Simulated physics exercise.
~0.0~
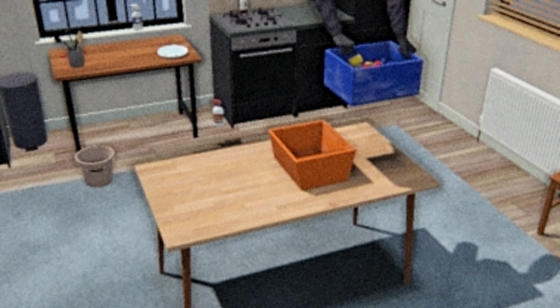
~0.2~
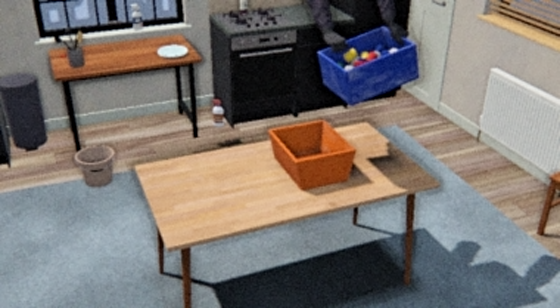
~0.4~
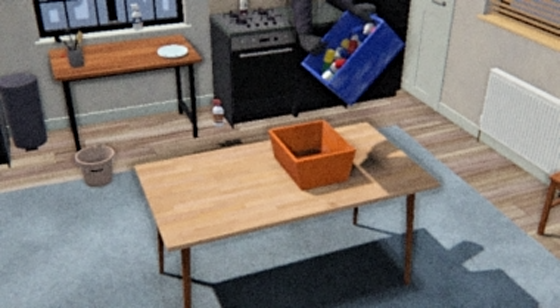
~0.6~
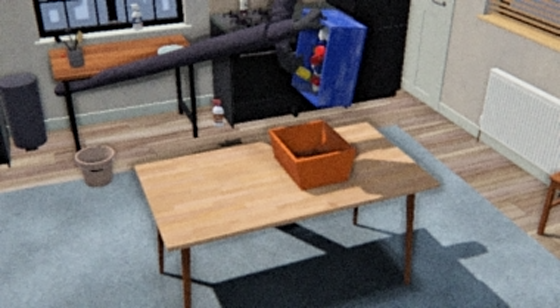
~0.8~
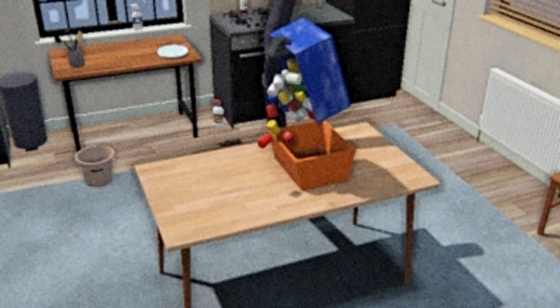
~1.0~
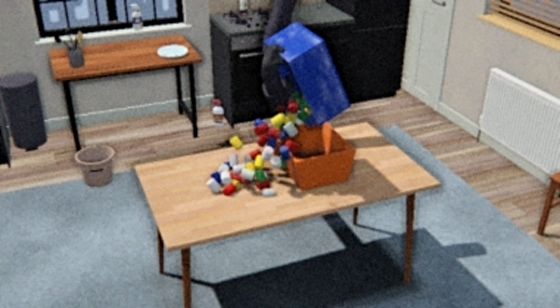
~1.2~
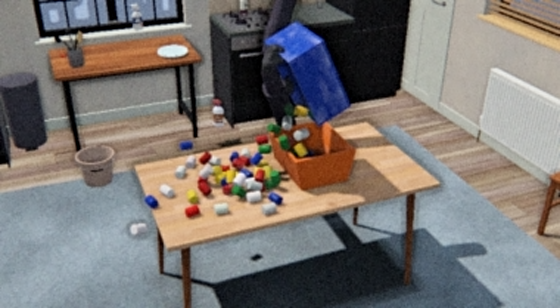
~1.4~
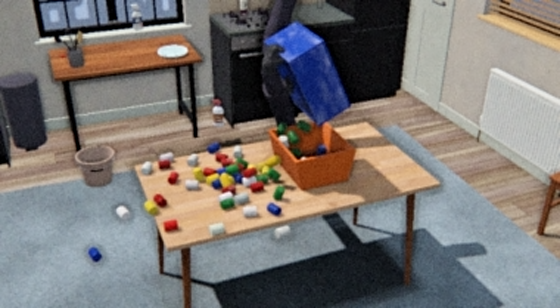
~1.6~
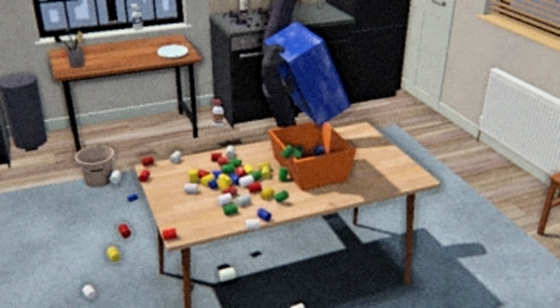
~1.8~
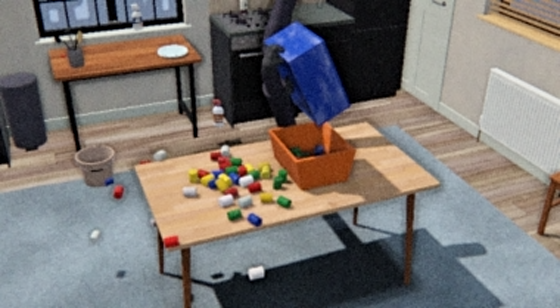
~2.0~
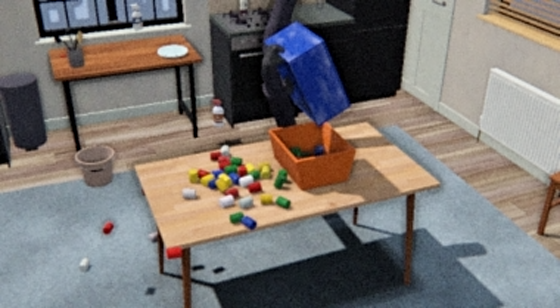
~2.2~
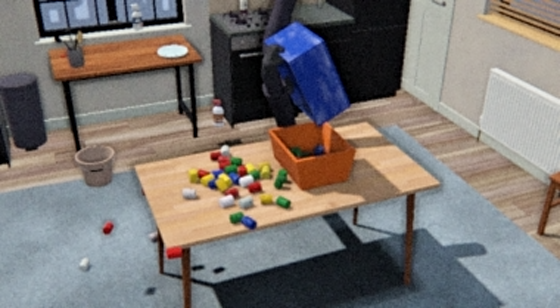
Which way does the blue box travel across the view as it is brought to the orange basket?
The blue box moves to the left as it is tipped over the orange basket.
